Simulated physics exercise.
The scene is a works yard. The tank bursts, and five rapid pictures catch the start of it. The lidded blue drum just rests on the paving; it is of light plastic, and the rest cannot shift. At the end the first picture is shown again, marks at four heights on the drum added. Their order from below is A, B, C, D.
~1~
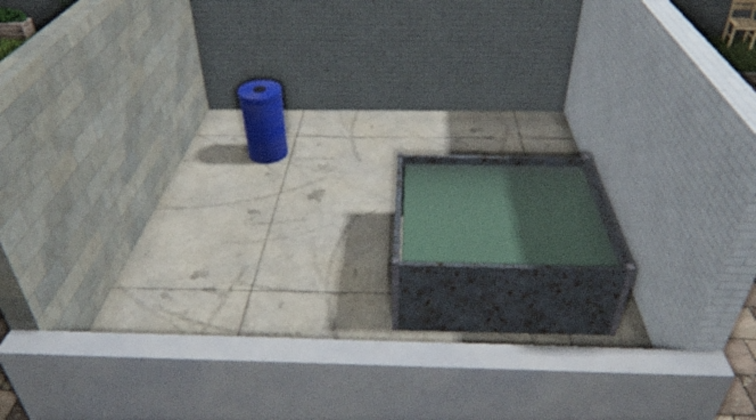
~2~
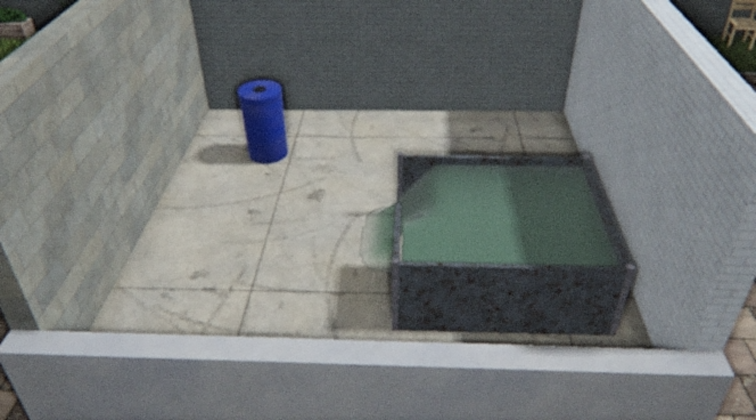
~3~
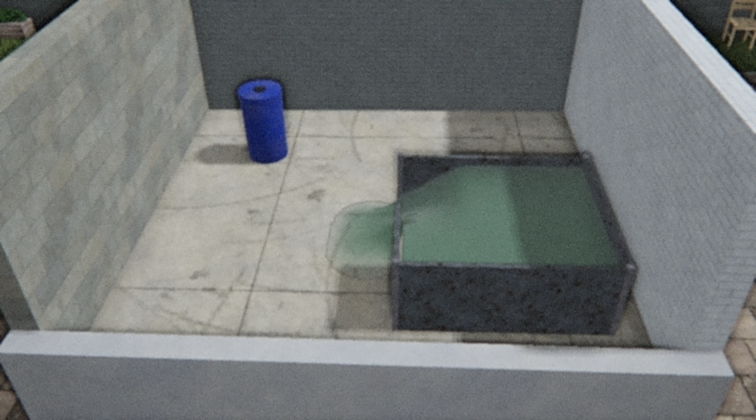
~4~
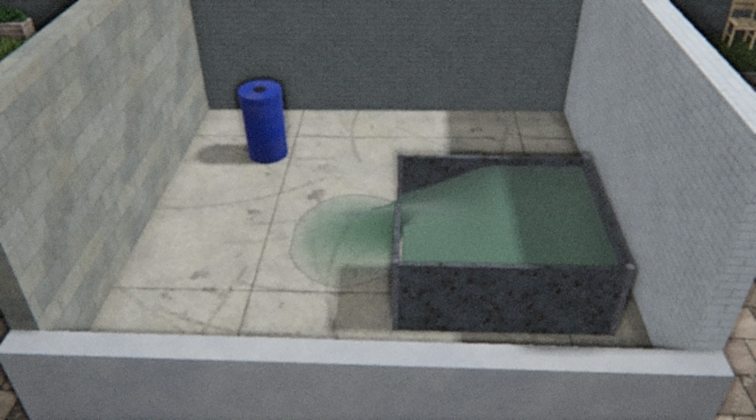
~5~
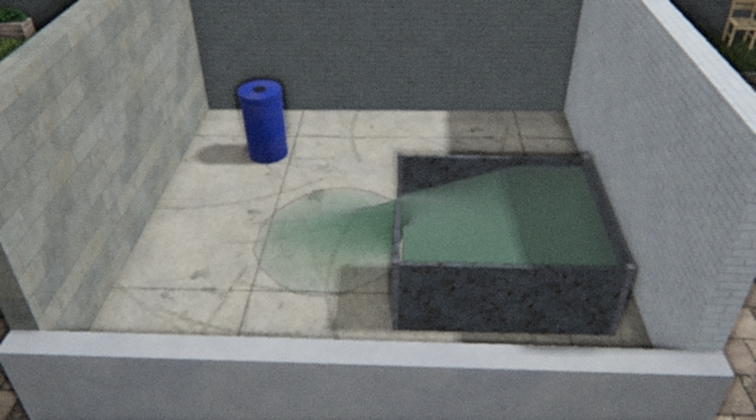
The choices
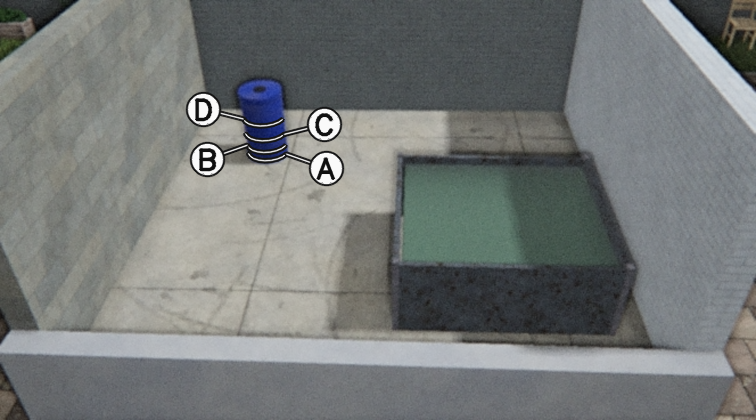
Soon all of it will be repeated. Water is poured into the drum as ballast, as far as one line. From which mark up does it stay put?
The answer is level B.
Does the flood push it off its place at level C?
No, not at all.
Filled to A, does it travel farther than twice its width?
Yes, it does.
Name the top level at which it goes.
That would be A.
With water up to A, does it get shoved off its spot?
Yes, that goes wrong.
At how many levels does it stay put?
Three of them.
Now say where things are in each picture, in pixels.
Lid of the blue drum at (261, 89); tank full, its middle at (500, 212), in the first picture.
In the second picture, 2 % of the ground under water, its edge towards the drum at (384, 210).
In the third picture, 4 % of the ground under water, its edge towards the drum at (355, 209).
In the fourth picture, 7 % of the ground under water, its edge towards the drum at (322, 207).
Lid of the blue drum at (261, 89); 10 % of the ground under water, its edge towards the drum at (319, 194), in the fifth picture.
In white, A at (264, 160); B at (263, 152); C at (262, 140); D at (260, 125); from the bottom up A, B, C, D.
With A, it is pushed about 4 times its own width away.
With B, it shifts by a finger or two and stays.
With C, it does not move.
With D, it does not move.
